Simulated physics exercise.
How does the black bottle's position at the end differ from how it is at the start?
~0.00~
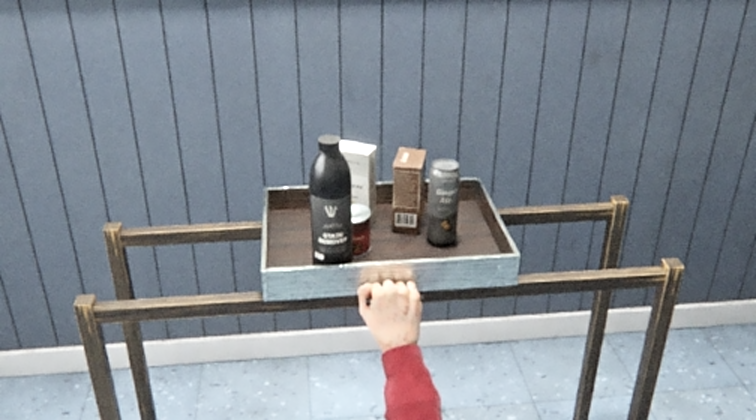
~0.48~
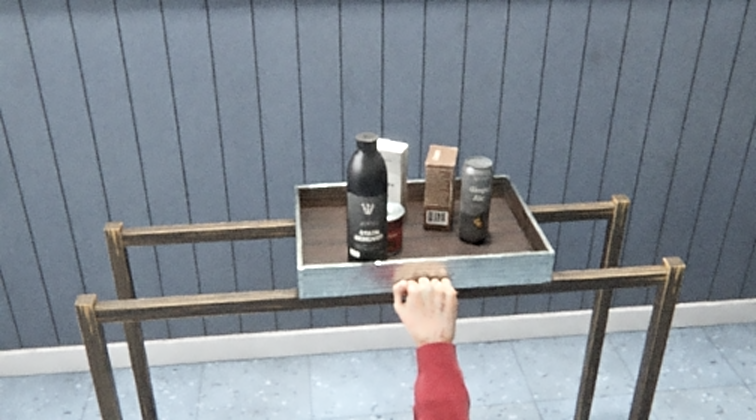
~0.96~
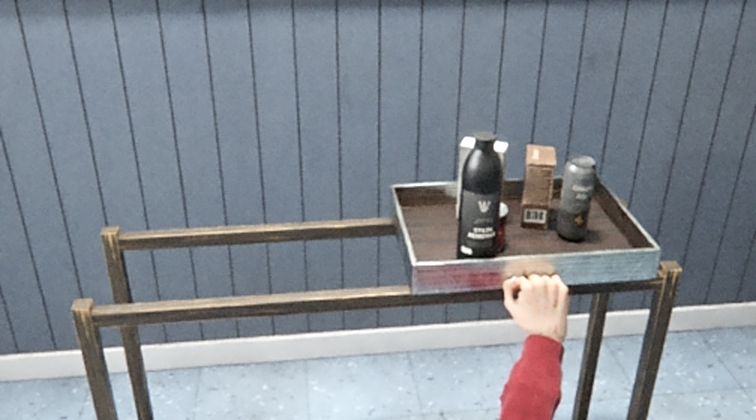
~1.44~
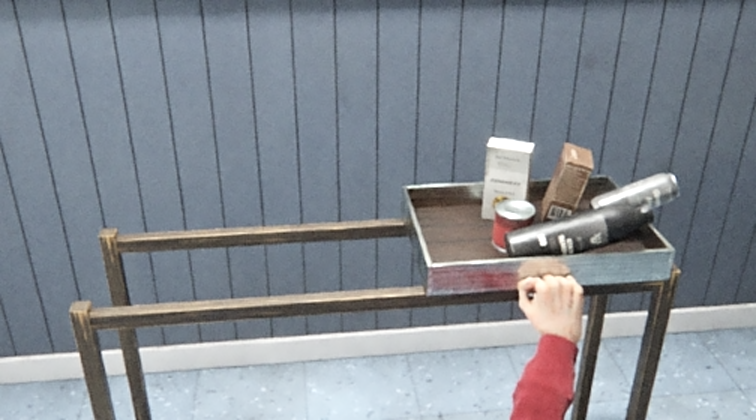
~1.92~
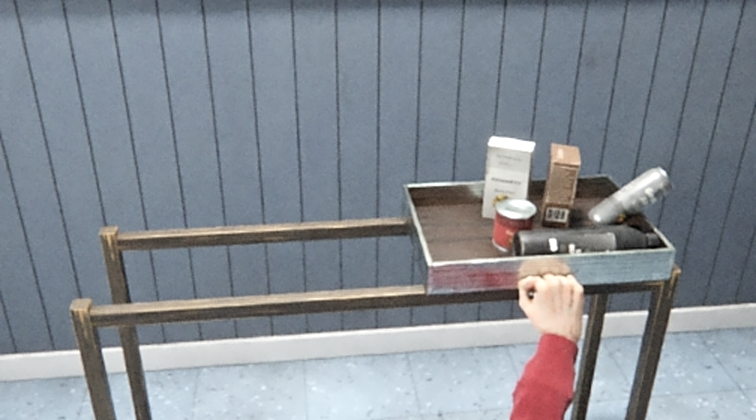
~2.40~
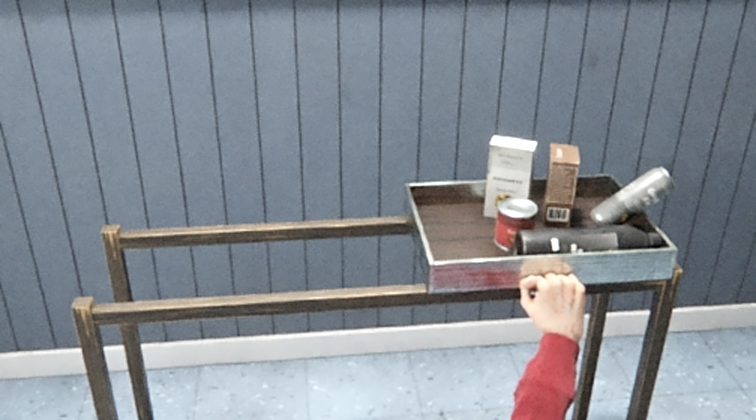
At the start the black bottle stands upright on the tray, and at the end it lies on its side.
A hand slides a tray right along a frame, and the black bottle and grey can topple.
